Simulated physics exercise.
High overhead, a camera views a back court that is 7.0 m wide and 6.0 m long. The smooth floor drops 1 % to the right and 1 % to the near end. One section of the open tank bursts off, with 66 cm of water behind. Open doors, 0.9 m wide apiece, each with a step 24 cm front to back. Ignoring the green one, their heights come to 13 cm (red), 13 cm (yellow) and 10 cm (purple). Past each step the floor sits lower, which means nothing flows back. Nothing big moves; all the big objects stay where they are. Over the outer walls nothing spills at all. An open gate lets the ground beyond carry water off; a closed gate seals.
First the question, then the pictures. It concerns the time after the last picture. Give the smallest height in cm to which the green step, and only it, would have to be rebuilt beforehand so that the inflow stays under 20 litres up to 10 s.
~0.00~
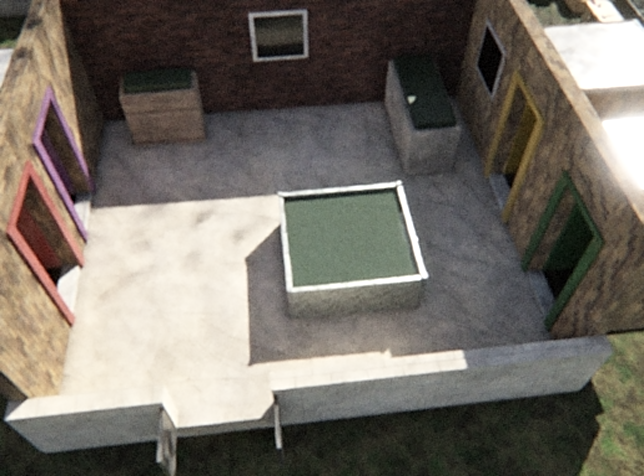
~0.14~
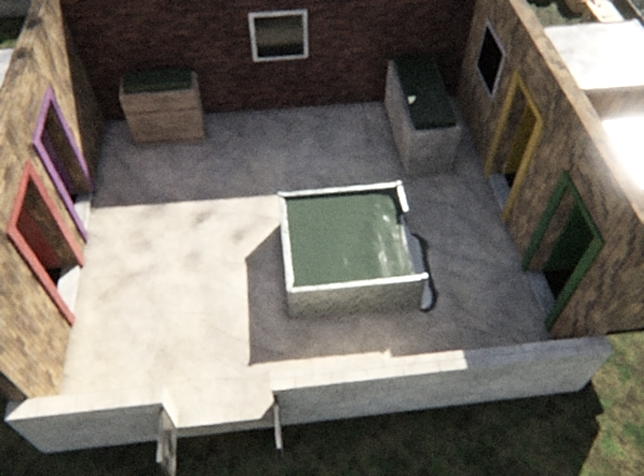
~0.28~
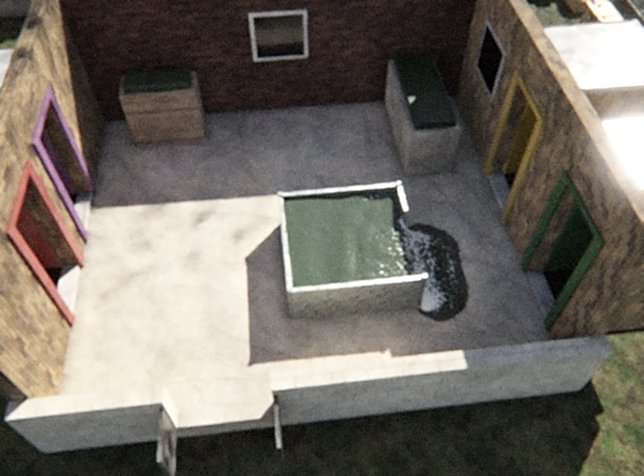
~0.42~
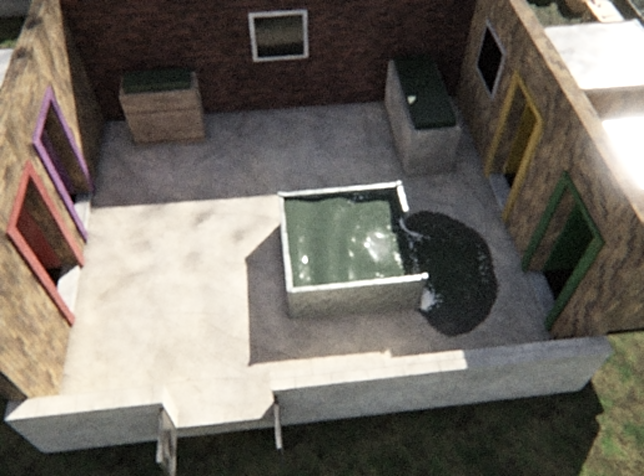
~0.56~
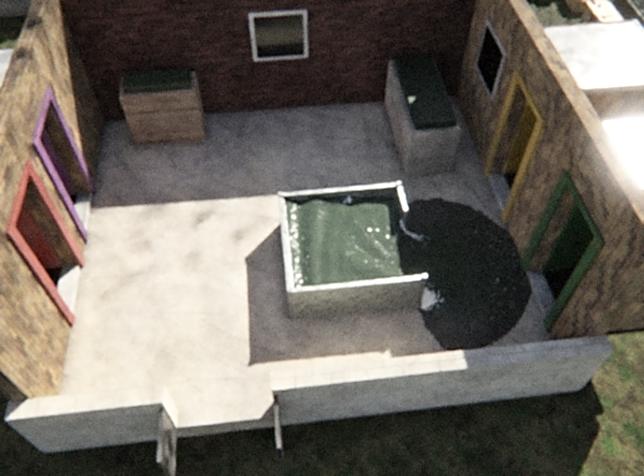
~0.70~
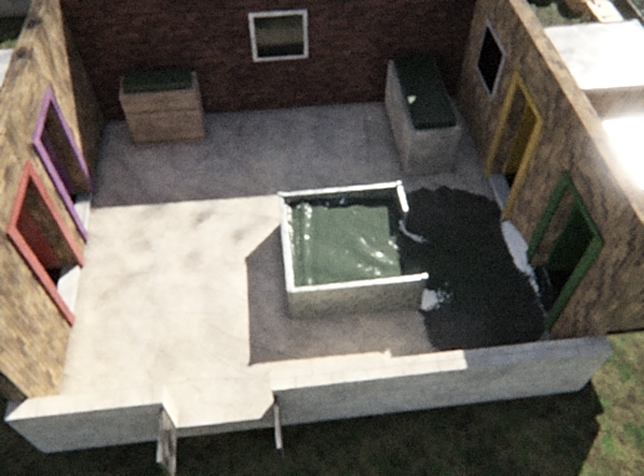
Roughly 34 cm.
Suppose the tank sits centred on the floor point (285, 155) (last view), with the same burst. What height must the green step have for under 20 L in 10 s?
A minimum of about 13.0 cm.
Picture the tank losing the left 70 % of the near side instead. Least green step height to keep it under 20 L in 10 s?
The answer is some 16 cm.
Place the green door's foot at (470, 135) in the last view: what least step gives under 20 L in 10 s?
21 cm.
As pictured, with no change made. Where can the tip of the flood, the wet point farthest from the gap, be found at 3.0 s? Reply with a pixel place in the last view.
The tip of the flood lies near (449, 98).
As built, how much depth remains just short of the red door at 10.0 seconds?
About 2.5 cm.
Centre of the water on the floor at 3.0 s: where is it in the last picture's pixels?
I'd say around (420, 258).
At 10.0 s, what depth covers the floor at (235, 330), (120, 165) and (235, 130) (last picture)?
Roughly 2, 0 and 1 centimetres.
After 1.4 s water covers 15 % of the floor, deepest (41 cm) near (510, 255); 26 cm at the green door, 118 litres in over its 6 cm step.
After 3.0 s water covers 25 % of the floor, deepest (32 cm) near (454, 110); 24 cm at the green door, 407 litres in over its 6 cm step.
After 10.0 s water covers 80 % of the floor, deepest (12 cm) near (554, 368); 11 cm at the green door, 664 litres in over its 6 cm step.
At the green door as built, the water arrived by 0.7 s and peaked near 31 cm at 1.8 s.
Run again over the same 10 s with other heights there, 44 litres in over 30.5 cm, 2 litres over 41.5 cm. The limit of 20 litres is kept from about 34 cm up.
